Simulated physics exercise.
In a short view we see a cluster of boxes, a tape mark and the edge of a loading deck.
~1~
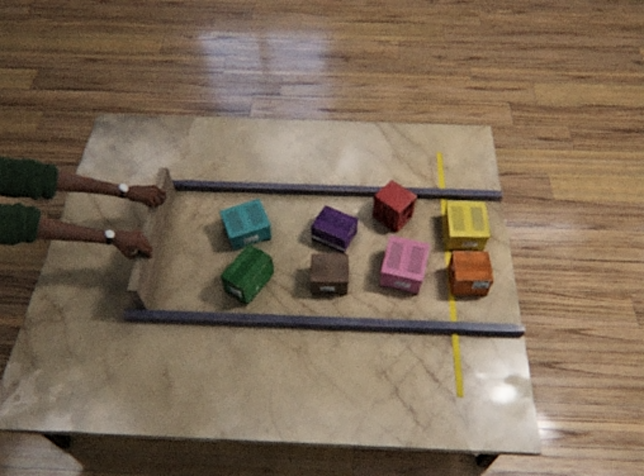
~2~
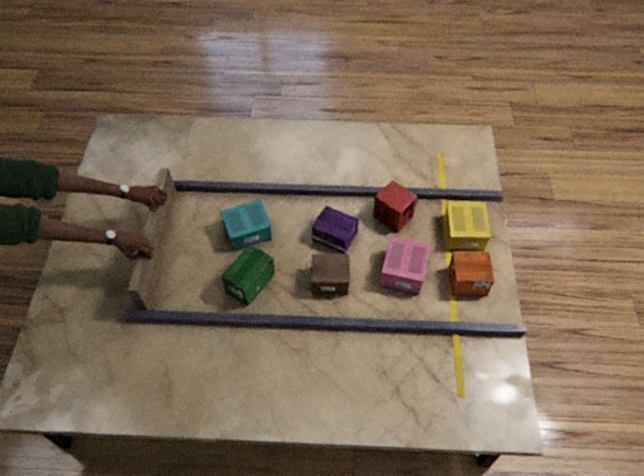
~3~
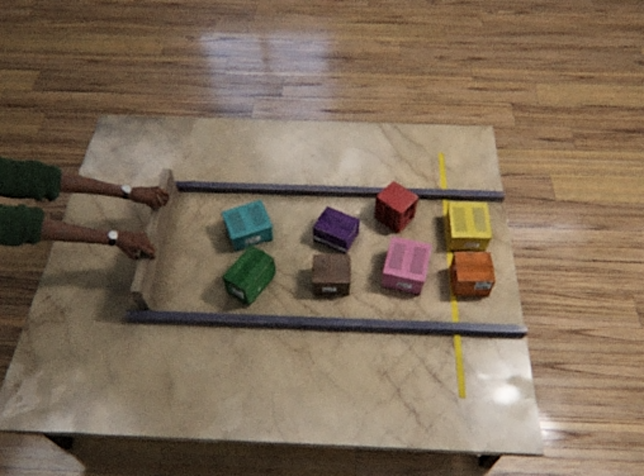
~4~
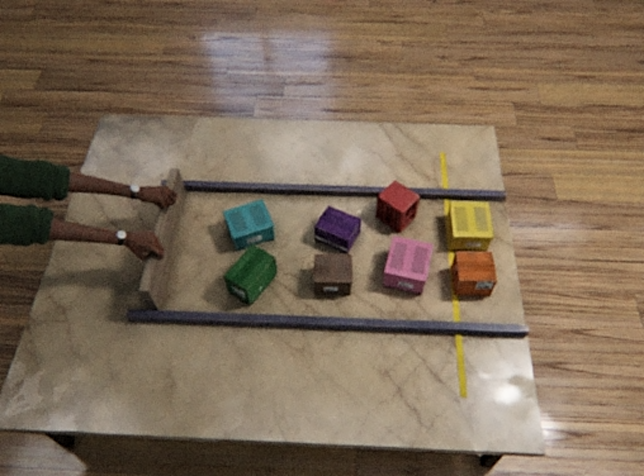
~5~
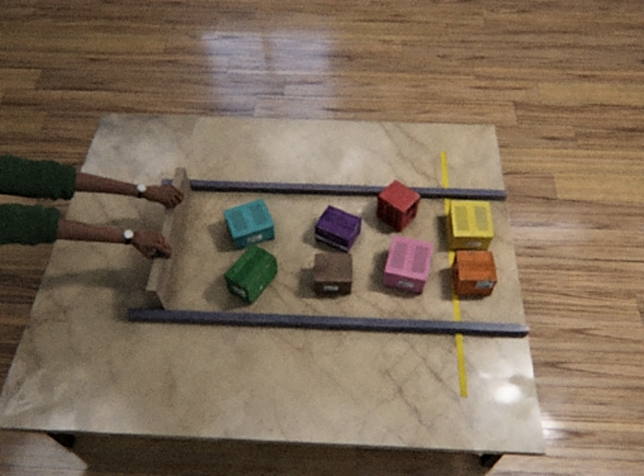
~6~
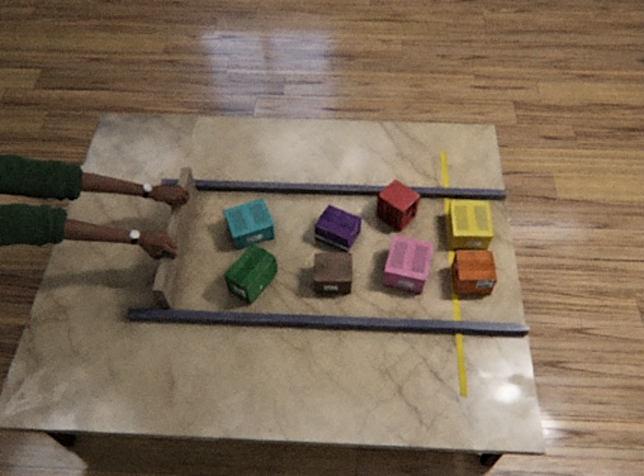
Two hands sliding a plank slowly rightward between two rails on a tabletop, toward eight coloured boxes that stay still.
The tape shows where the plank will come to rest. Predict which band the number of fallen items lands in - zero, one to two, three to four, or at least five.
The number that fall lands in the band three to four.
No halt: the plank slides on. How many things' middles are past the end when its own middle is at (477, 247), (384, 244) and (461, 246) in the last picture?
5, 0 and 4.
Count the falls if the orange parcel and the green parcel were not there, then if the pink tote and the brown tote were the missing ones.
The answer is 1 and then 1.
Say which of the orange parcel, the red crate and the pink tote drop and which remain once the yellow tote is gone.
In that case the orange parcel winds up down, the red crate stays where it is, and the pink tote winds up down.
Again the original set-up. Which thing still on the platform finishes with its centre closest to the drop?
The purple box finishes nearest.
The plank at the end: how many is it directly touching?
3 in contact.
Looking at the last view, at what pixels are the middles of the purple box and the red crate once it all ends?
I'd put one close to (514, 238) and the other close to (466, 200).
Early on, none off yet; yellow tote at rest near (469, 225); orange parcel at rest near (474, 273); pink tote at rest near (408, 264).
A while later, none off yet; yellow tote at rest near (469, 225); orange parcel at rest near (474, 273); pink tote travelled a little near (419, 266).
Further along, none off yet; yellow tote travelled about its own width near (499, 226); orange parcel travelled about its own width near (530, 275); pink tote travelled well along near (489, 268).
Finally, the number that fall off is three or four; lost, pink tote, orange parcel and yellow tote.
